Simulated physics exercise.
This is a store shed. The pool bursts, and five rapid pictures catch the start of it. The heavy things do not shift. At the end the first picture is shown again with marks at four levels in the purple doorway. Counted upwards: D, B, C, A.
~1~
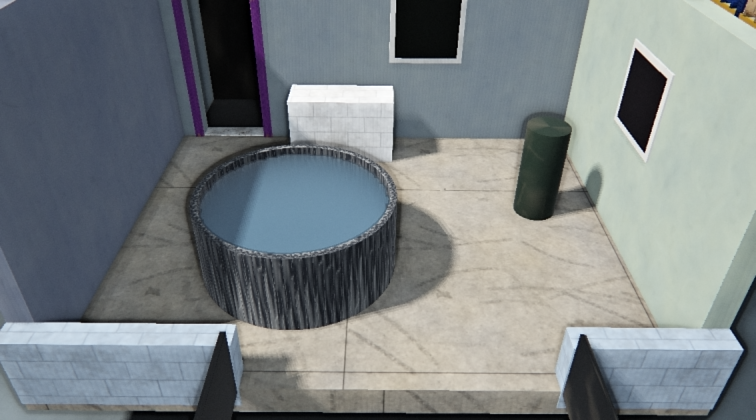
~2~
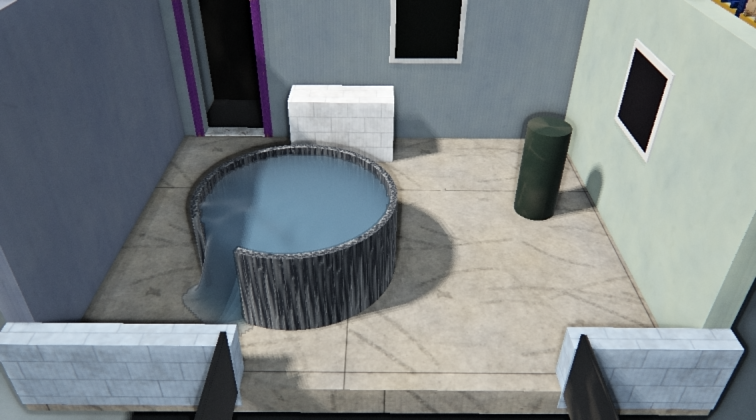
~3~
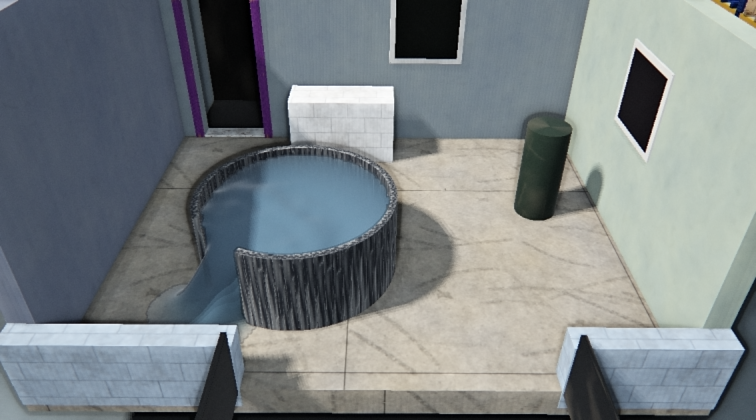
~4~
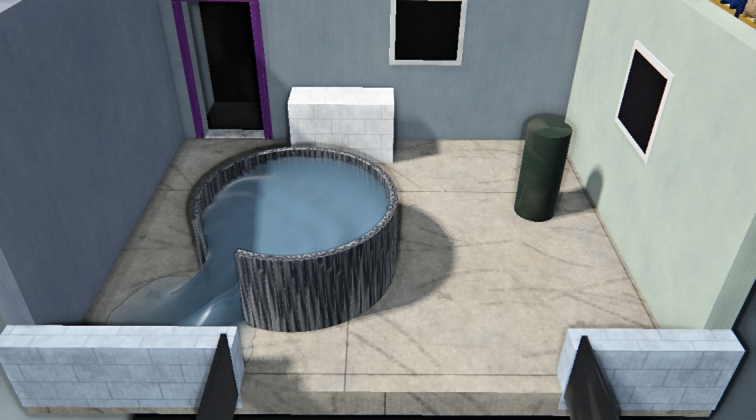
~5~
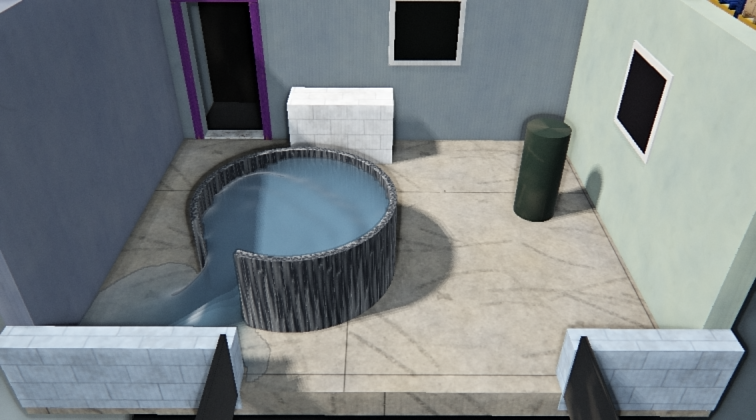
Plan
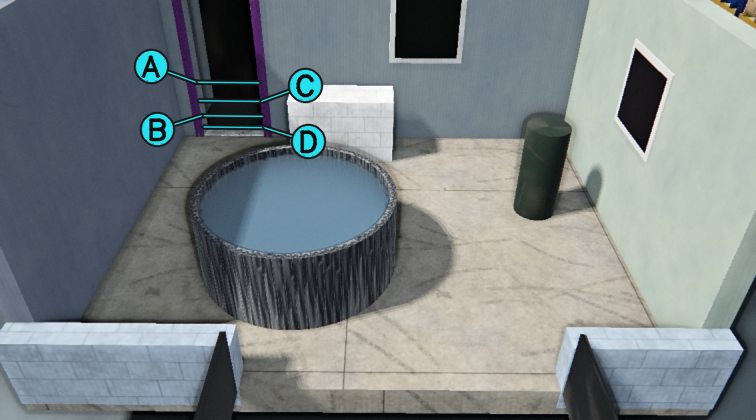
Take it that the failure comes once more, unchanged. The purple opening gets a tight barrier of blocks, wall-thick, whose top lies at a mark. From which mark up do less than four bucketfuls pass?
It is B.
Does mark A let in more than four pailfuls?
No, not at all.
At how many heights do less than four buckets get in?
Three of them.
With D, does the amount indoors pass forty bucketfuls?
No, it does not.
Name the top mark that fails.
That is mark D.
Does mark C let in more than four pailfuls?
No, not at all.
On the marked copy, A at (227, 82); B at (232, 116); C at (230, 101); D at (233, 127); from the bottom up D, B, C, A.
With A, nothing gets over.
With B, nothing gets over.
With C, nothing gets over.
With D, some 20 bucketfuls get in.
